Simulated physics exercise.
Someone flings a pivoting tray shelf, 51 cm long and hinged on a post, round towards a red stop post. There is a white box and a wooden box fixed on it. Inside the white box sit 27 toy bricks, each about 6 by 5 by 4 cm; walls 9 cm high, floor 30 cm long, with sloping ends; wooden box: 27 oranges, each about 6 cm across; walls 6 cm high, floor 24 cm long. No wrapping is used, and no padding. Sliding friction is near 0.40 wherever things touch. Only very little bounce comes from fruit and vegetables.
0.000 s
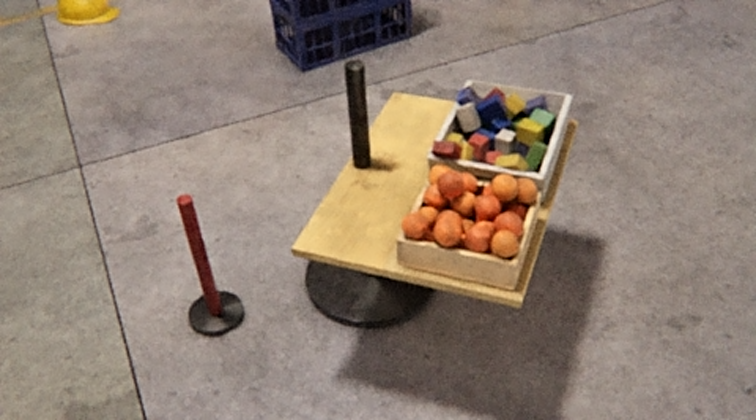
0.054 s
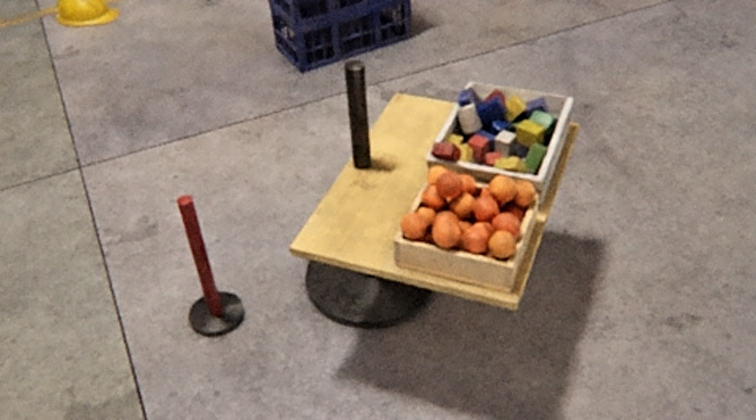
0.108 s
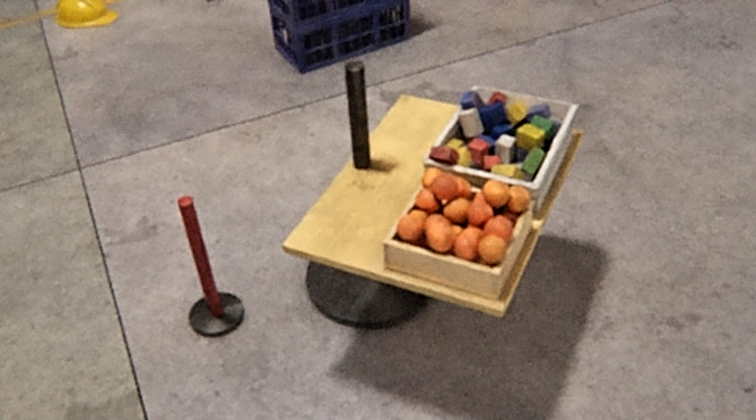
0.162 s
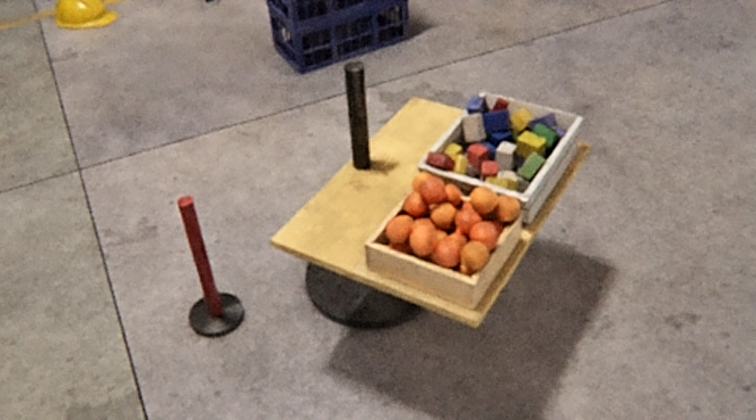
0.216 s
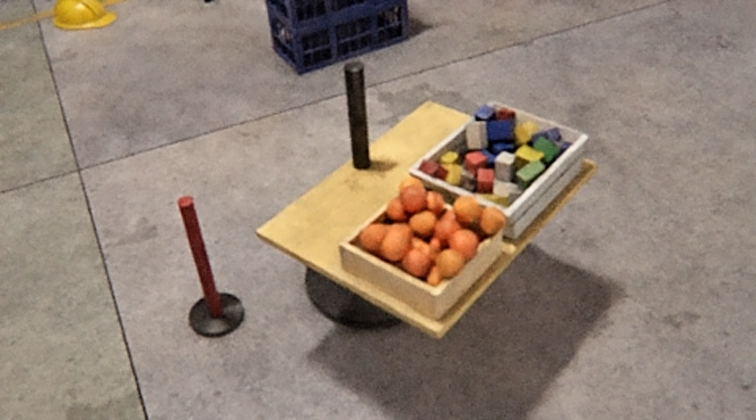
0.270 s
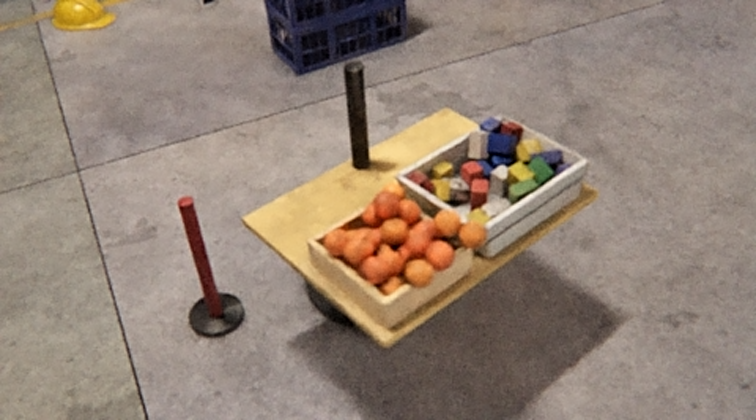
A wooden shelf carrying blocks and oranges swings clockwise, and two oranges leave their box.
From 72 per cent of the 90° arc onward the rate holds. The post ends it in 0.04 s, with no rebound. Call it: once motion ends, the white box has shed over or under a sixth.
Under.
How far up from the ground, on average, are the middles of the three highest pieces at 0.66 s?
Mean height: Near 68 cm.
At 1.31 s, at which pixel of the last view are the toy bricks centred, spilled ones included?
I'd put the middle close to (349, 246).
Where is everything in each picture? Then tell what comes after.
In the first frame (each is followed by its nearest rim corner in this view), white box (its farthest corner), (470, 81); wooden box, (511, 262); turned through 0°; none out.
White box, (471, 83); wooden box, (507, 264); turned through 1°, in the second frame.
White box, (476, 87); wooden box, (494, 271); turned through 5°, in the third frame.
White box, (484, 93); wooden box, (470, 280); turned through 11°, in the fourth frame.
White box, (493, 102); wooden box, (433, 291); turned through 19°, in the fifth frame.
White box, (501, 116); wooden box, (383, 299); turned through 30°; 2 out, the lowest orange at (420, 274), in the sixth frame.
After 0.46 s, end of the swing.
After 0.54 s, white box 27 in, 0 out and wooden box 18 in, 9 out.
After 0.66 s, white box 26 in, 1 out and wooden box 13 in, 14 out.
After 0.88 s, white box 25 in, 2 out and wooden box 13 in, 14 out.
When it is over (at 1.31 s), white box 25 in, 2 out and wooden box 13 in, 14 out. Asked share, 2 of 27, 7 per cent.
